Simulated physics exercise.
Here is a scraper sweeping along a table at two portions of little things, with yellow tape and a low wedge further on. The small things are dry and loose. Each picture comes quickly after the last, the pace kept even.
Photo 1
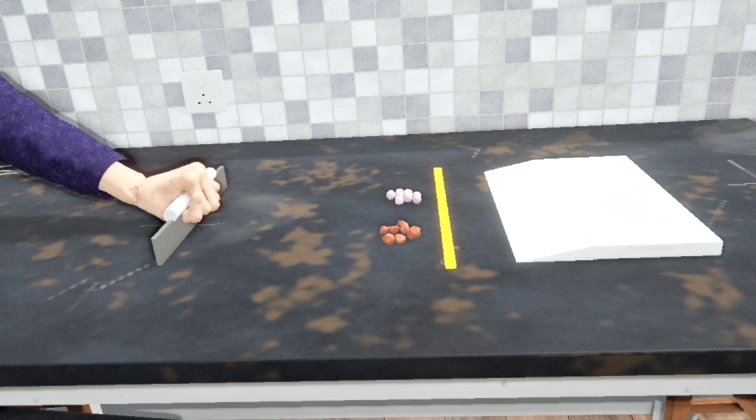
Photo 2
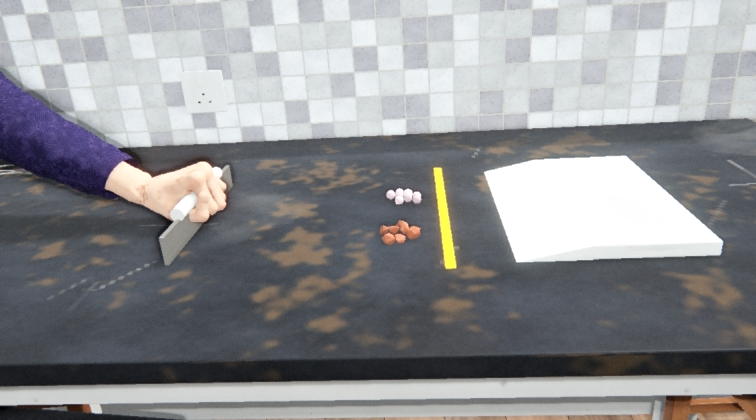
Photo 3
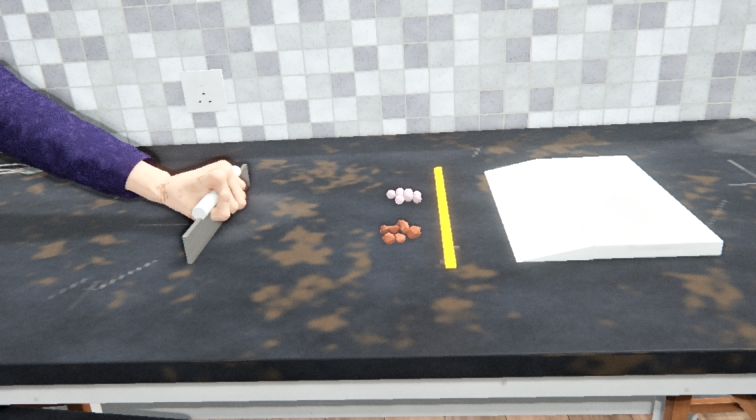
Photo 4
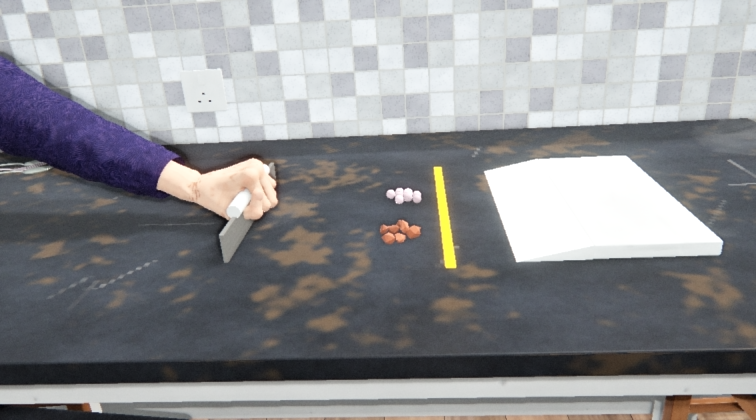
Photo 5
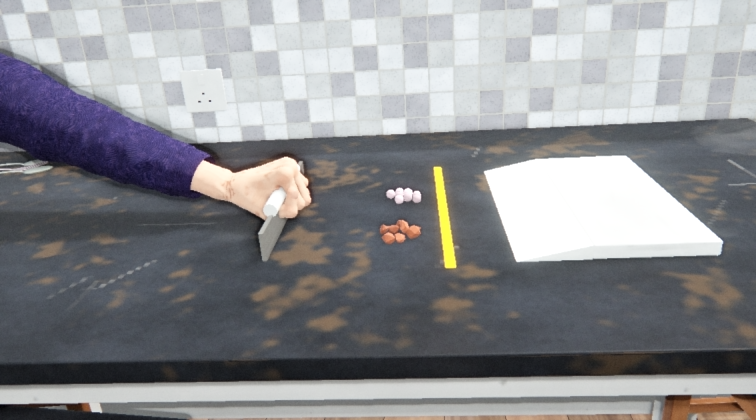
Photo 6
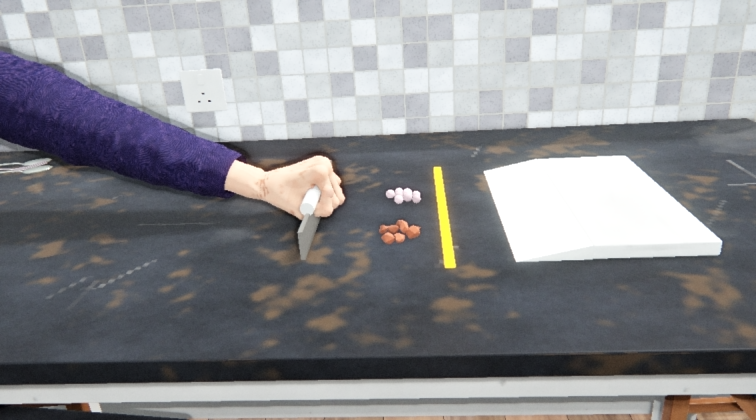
A purple-sleeved arm sliding a scraper rightward across a dark countertop, nearing small pink and reddish-brown piles beside yellow tape.
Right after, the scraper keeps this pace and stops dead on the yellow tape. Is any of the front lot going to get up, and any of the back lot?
Front lot: No, none does; back lot: Yes, some does.
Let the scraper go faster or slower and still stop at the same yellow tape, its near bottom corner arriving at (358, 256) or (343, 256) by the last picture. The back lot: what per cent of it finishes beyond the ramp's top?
First run: Near 100 %; second run: Near 100 %.
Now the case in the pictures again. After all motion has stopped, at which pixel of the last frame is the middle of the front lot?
It ends up centred around (513, 228) in the final picture.
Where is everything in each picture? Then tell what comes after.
The first frame shows scraper at (163, 244), at rest; yellow tape at (438, 172); top of the ramp at (589, 238); front lot at (404, 227), a few bits of crushed brick; back lot at (399, 196), a few sugar pearls.
The second frame shows scraper at (170, 243); back lot at (399, 196).
The third frame shows scraper at (193, 242); front lot at (404, 227).
The fourth frame shows scraper at (228, 240); back lot at (399, 196).
The fifth frame shows scraper at (266, 239); front lot at (404, 227).
The sixth frame shows scraper at (304, 238); yellow tape at (438, 171); top of the ramp at (589, 238); front lot at (403, 227); back lot at (399, 196).
Then, 0.13 s past the last view, scraper still moving, near (393, 187); front lot all short of the ramp; back lot all short of the ramp.
Then, 0.27 s past the last view, scraper stopped at the yellow tape; front lot about a third on the ramp, about two thirds short of the ramp; back lot all short of the ramp.
Then, 0.55 s past the last view, scraper stopped at the yellow tape; front lot about half on the ramp, about half short of the ramp; back lot most past the top, about a quarter on the ramp.
Finally, scraper stopped at the yellow tape; front lot none past the top, about half on the ramp, about half short of the ramp; back lot all past the top.
